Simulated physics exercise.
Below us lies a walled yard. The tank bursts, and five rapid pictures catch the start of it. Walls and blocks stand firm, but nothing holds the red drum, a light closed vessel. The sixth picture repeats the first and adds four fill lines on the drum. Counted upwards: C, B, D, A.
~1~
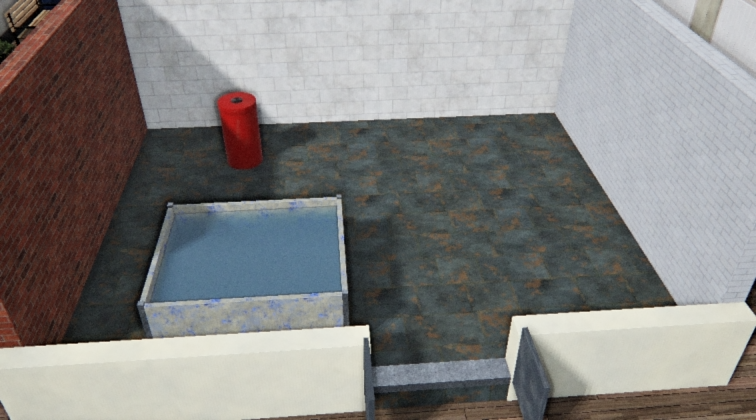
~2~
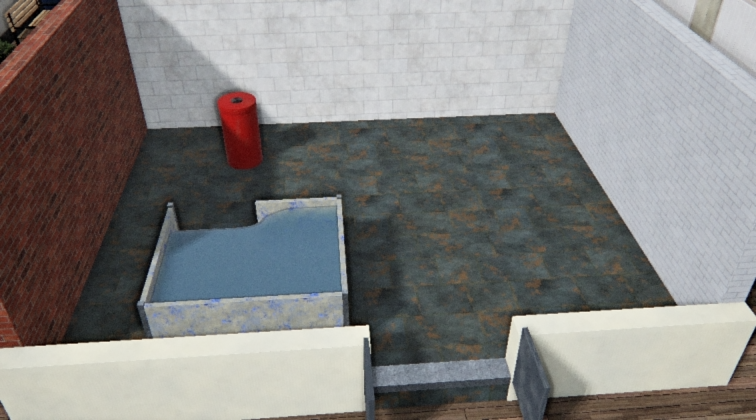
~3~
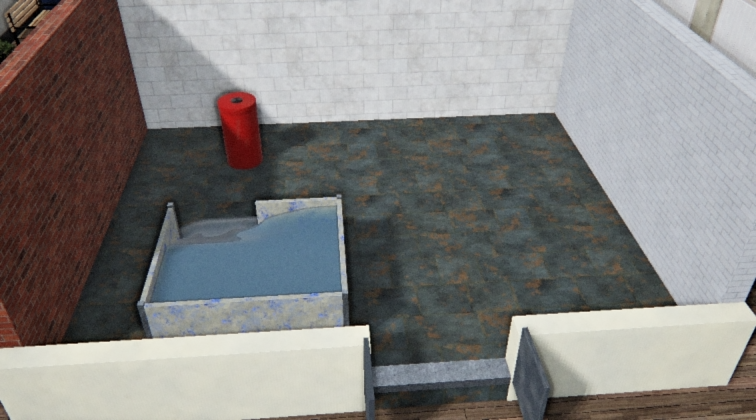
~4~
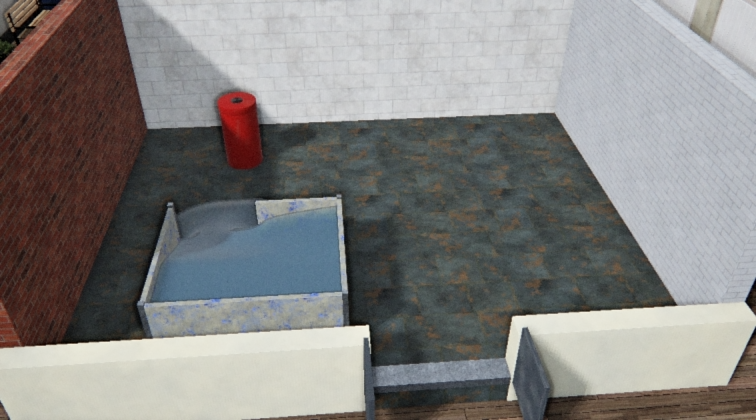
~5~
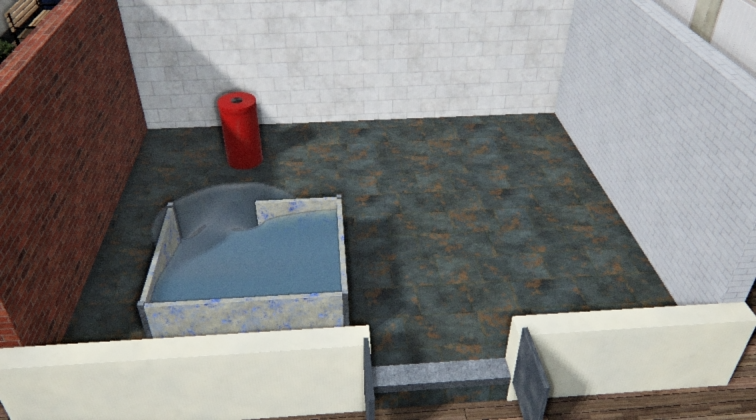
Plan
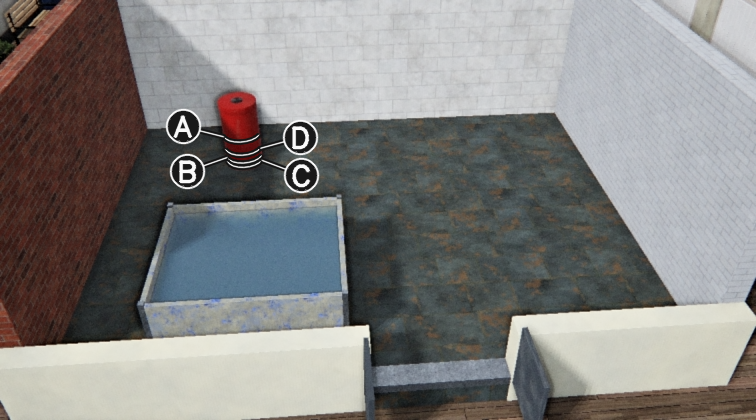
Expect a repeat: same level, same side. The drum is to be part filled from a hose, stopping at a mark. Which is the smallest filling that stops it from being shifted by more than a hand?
Level A.
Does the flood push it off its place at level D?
Yes.
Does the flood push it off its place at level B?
Yes, that goes wrong.
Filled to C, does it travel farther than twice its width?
Yes, it does.
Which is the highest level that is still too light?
That is level D.
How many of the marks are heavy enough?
One of the four.
In white, A at (240, 142); B at (243, 163); C at (243, 167); D at (242, 155); from the bottom up C, B, D, A.
With A, it does not move.
With B, it is pushed about 6 times its own width away.
With C, it is pushed about 8 times its own width away.
With D, it is pushed about its own width away.
